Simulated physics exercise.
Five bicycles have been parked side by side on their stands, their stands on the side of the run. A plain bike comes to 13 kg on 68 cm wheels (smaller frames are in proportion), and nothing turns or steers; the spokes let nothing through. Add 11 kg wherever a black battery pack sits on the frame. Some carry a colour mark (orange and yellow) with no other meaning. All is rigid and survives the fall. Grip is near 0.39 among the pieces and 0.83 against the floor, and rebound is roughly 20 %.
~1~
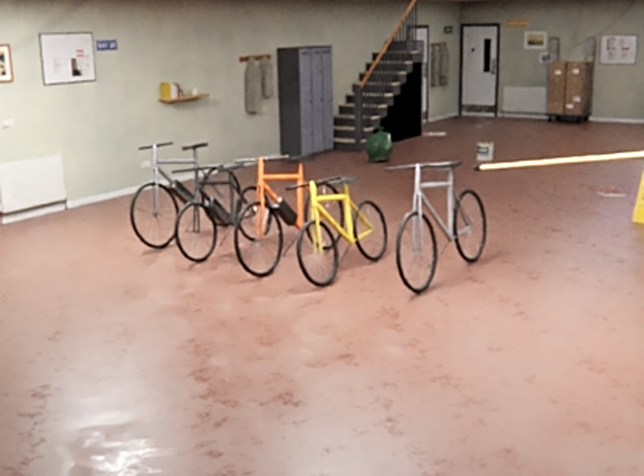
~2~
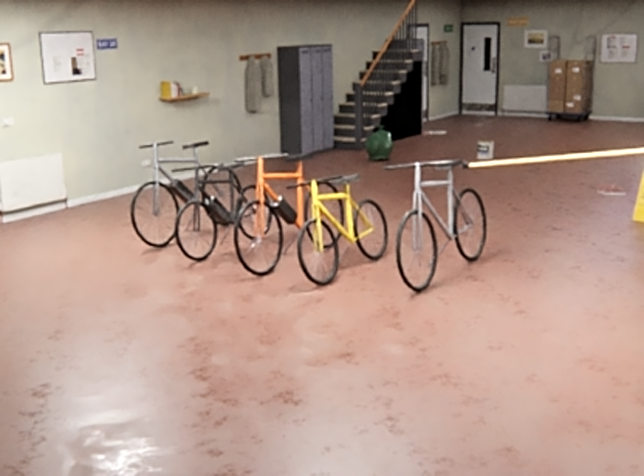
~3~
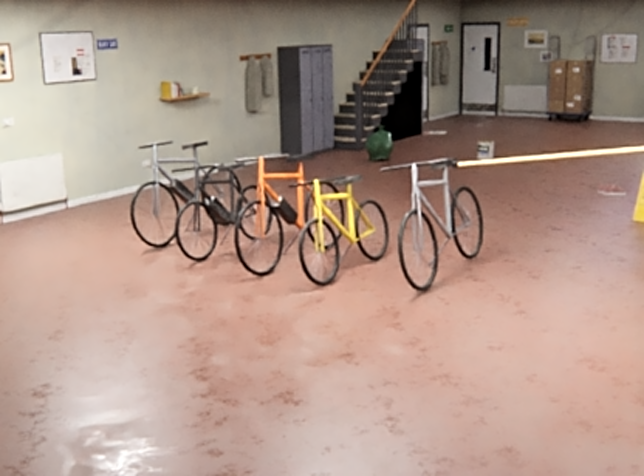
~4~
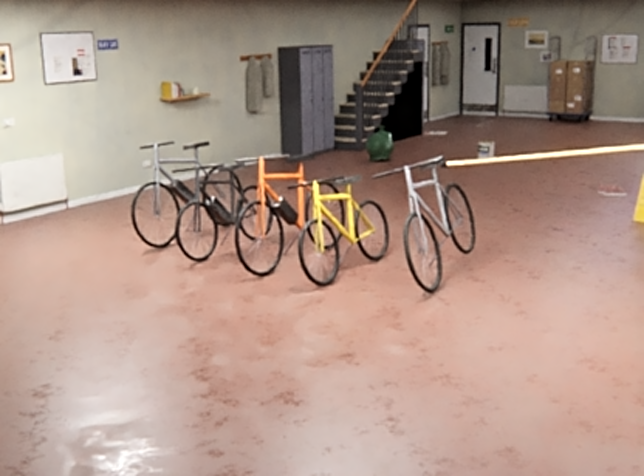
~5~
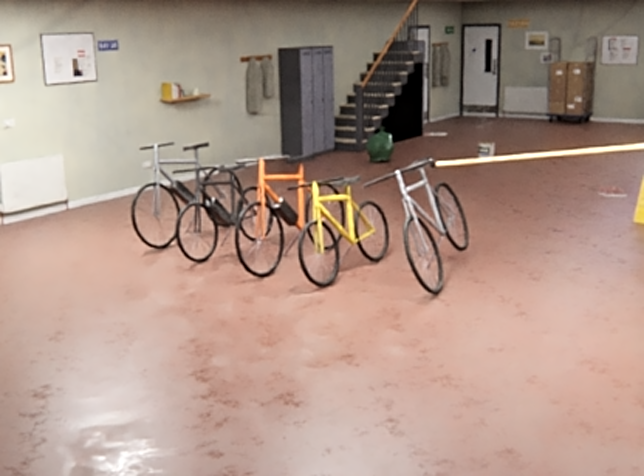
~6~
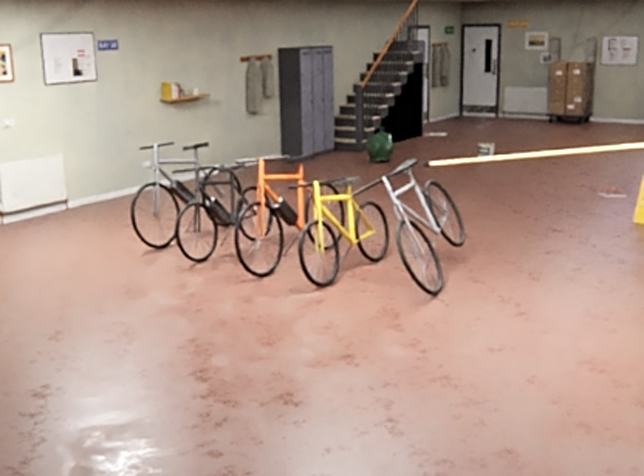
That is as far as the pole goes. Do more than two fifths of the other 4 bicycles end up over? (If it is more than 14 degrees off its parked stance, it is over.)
Yes, beyond two fifths.
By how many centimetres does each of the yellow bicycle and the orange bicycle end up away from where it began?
Net shift, middle to middle: Yellow 40 cm, orange 80 cm.
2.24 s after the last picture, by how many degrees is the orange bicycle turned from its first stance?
About 70 degrees.
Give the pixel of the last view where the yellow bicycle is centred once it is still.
Around (296, 235).
Then, 0.56 s after the last picture, 1 of the 4 other bicycles over; yellow bicycle leaning 17°.
Then, 1.50 s after the last picture, 3 of the 4 other bicycles over; orange bicycle leaning 57°; yellow bicycle leaning 51°.
Then, 2.24 s after the last picture, 4 of the 4 other bicycles over; orange bicycle leaning 73°; yellow bicycle leaning 55°.
At rest, 4 of the 4 other bicycles over; orange bicycle leaning 73°; yellow bicycle leaning 55°. That is 100 per cent. Not one is left standing. As the last picture would show them, middles, orange bicycle near (213, 227), yellow bicycle near (296, 235).
